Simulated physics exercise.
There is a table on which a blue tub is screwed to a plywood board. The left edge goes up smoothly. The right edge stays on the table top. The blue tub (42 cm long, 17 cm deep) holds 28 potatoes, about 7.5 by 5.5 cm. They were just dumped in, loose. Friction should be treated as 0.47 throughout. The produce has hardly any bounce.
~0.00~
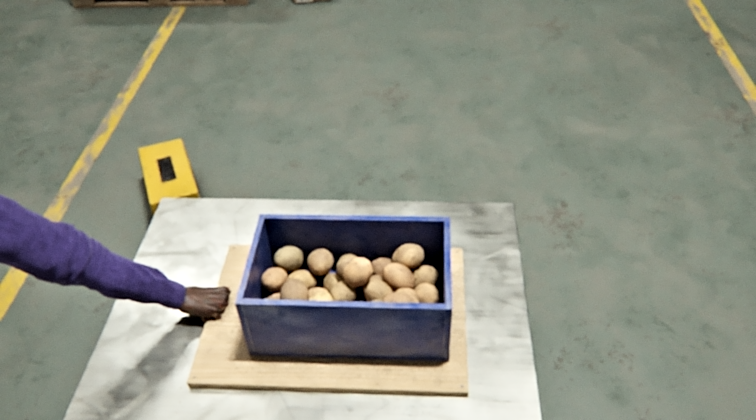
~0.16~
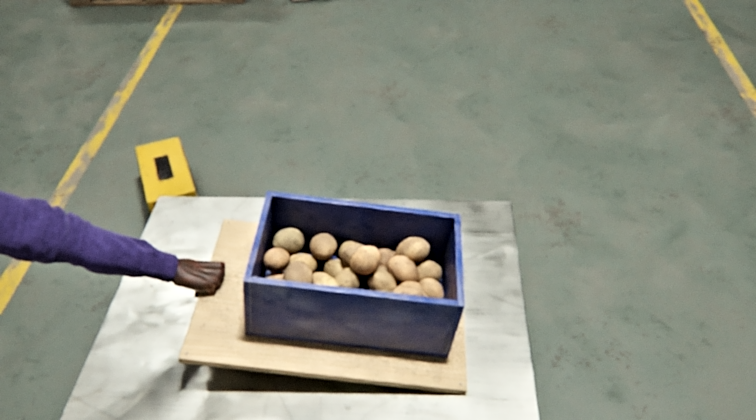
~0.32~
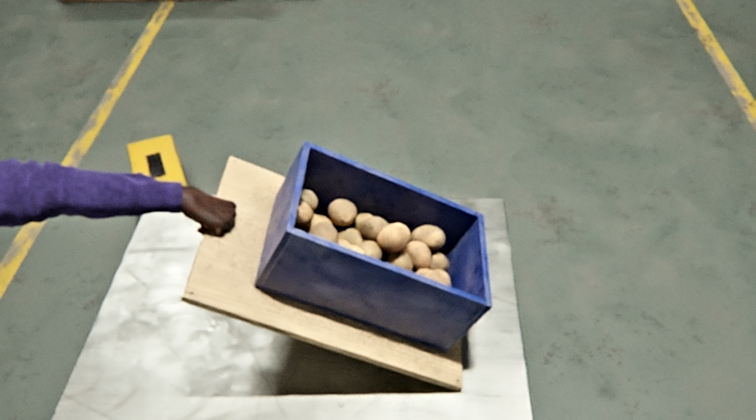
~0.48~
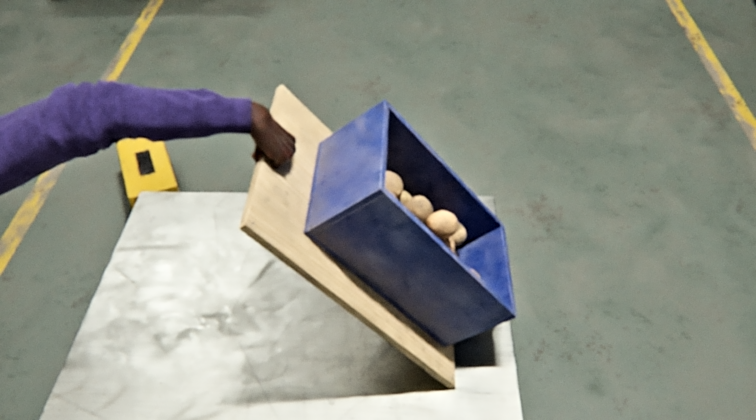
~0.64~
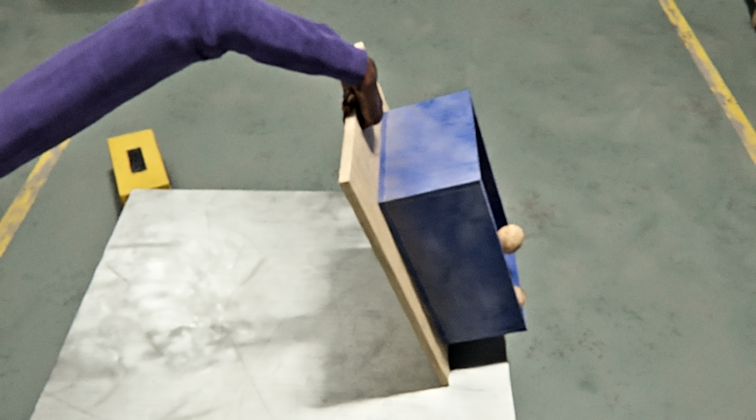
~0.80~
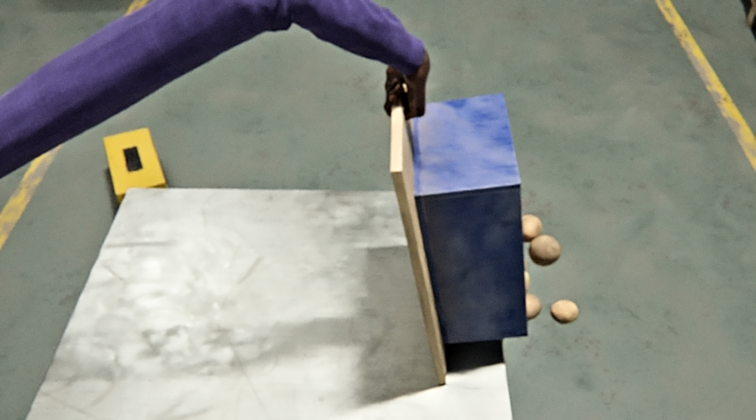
On a warehouse floor, a purple-sleeved arm lifts a board's left edge, tilting a blue tub until potatoes tumble out rightward.
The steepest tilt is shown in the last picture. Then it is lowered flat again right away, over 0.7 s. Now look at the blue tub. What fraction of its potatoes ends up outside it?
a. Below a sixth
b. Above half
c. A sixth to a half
c, A sixth to a half.
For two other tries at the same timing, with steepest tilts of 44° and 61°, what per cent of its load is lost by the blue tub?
0 % and 10 %.
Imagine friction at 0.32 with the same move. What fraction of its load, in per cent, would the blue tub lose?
In that case the blue tub sheds 40 per cent of its load.
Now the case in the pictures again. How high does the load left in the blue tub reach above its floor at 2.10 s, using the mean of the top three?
Near 15 centimetres, I'd say.
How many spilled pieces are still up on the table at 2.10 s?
Piece count: Roughly 0.
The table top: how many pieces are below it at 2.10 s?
The total is close to 10.
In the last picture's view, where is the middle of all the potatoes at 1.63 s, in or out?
Near (395, 280).
After 1.01 s, tilt 63°; 5 of 28 out of the blue tub.
After 1.27 s, tilt 20°; 10 of 28 out of the blue tub.
After 1.63 s, tilt 0°; 10 of 28 out of the blue tub.
When it is over (at 2.10 s), 10 of 28 out of the blue tub. Asked share, 10 of 28, 36 per cent.
